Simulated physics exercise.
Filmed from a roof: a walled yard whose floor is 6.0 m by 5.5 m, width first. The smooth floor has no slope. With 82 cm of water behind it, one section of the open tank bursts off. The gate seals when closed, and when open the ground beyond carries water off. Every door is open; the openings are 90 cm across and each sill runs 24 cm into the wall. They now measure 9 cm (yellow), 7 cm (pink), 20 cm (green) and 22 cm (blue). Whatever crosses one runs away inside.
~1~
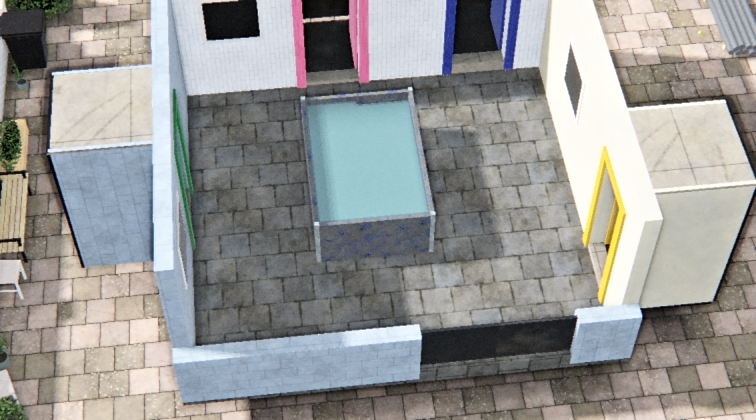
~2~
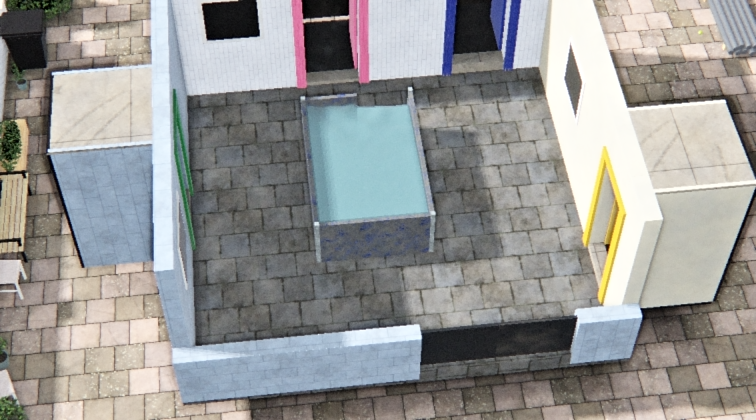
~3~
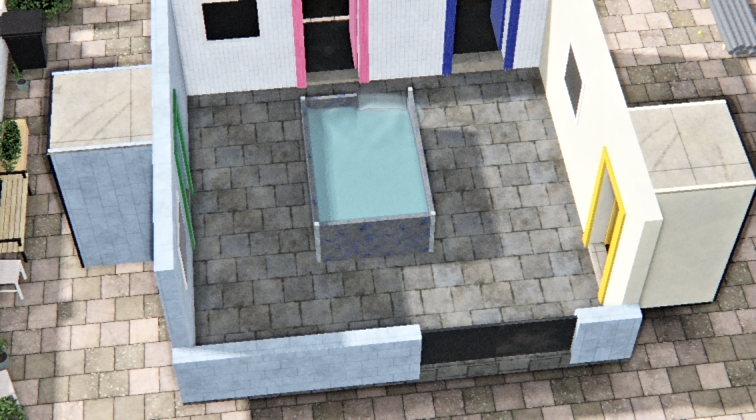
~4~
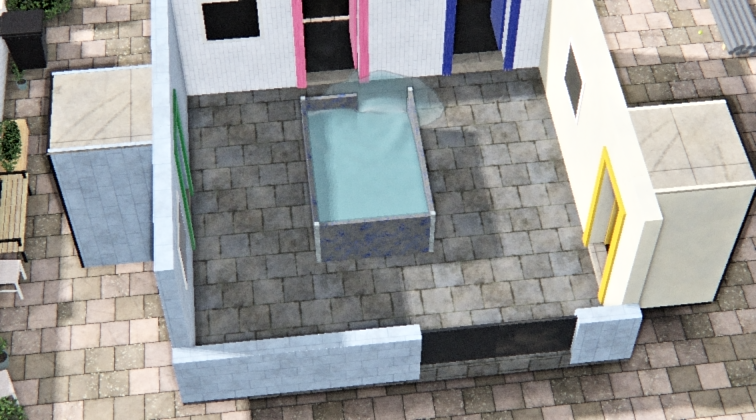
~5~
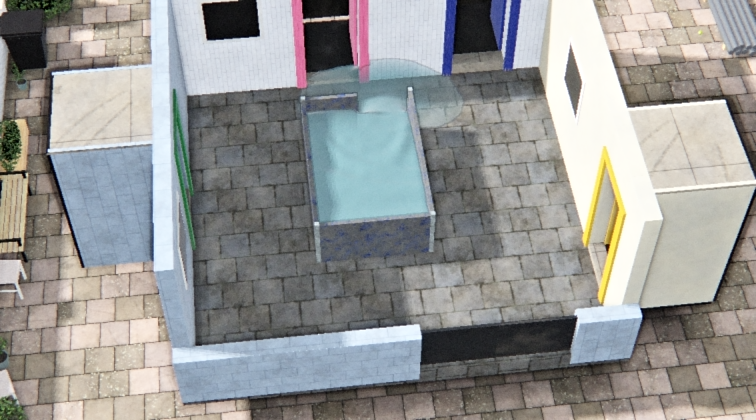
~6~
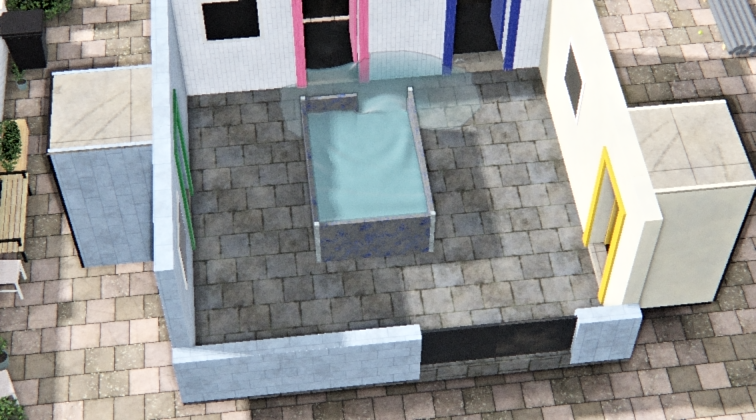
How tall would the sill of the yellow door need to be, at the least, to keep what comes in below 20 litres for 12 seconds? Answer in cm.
At least 7.5 cm or so.
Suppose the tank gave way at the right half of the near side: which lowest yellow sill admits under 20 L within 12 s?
Then roughly 21 cm.
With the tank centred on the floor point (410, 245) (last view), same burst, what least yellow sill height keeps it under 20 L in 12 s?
Then roughly 10.5 cm.
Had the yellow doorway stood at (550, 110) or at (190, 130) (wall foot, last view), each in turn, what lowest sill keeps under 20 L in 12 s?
About 27 and 13.5 cm.
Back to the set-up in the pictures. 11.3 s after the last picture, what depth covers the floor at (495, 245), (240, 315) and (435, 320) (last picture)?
Roughly 8, 10 and 7 cm, in turn.
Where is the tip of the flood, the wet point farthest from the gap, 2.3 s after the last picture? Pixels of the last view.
Near (604, 316).
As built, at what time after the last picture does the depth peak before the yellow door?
At about 8.5 s.
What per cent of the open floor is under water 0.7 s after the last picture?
Some 15 per cent of it.
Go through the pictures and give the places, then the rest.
The open tank at (366, 158) is whole and still, 82 cm deep; the yellow door at (604, 231) is dry, in the first picture.
The gap is on the far side, the front 0.3 m out at a hidden place; the back of the open tank holds 82 cm, in the second picture.
Water pours out on the far side and has run 0.8 m, to a hidden place; about 11 cm deep outside, 82 cm at the back, in the third picture.
Water pours out on the far side and has run 1.3 m, to (358, 74); about 9 cm deep outside, 82 cm at the back, in the fourth picture.
Water pours out on the far side and has run 1.4 m, to (329, 72); about 7 cm deep outside, 81 cm at the back, in the fifth picture.
The front is at (467, 73), 1.6 m from the gap on the far side; 3.0 m2 of floor is wet, 75 cm left at the back; 3.8 m in a straight line remain to the yellow door at (604, 231), in the sixth picture.
Then, 0.7 s after the last picture water covers 15 % of the floor, deepest (57 cm) near (380, 83); it has not reached the yellow door.
Then, 2.3 s after the last picture water covers 45 % of the floor, deepest (36 cm) near (380, 83); 4 cm at the yellow door, 0 litres in over its 9 cm sill.
Then, 11.3 s after the last picture water covers 100 % of the floor, deepest (16 cm) near (199, 106); 9 cm at the yellow door, 9 litres in over its 9 cm sill.
At the yellow door as built, the water peaked near 11 cm, 8.7 s after the last picture.
Run again over the same 12 s with other heights there, 31 litres in over 6.5 cm, 12 litres over 8.5 cm. The limit of 20 litres is kept from about 7.5 cm up.
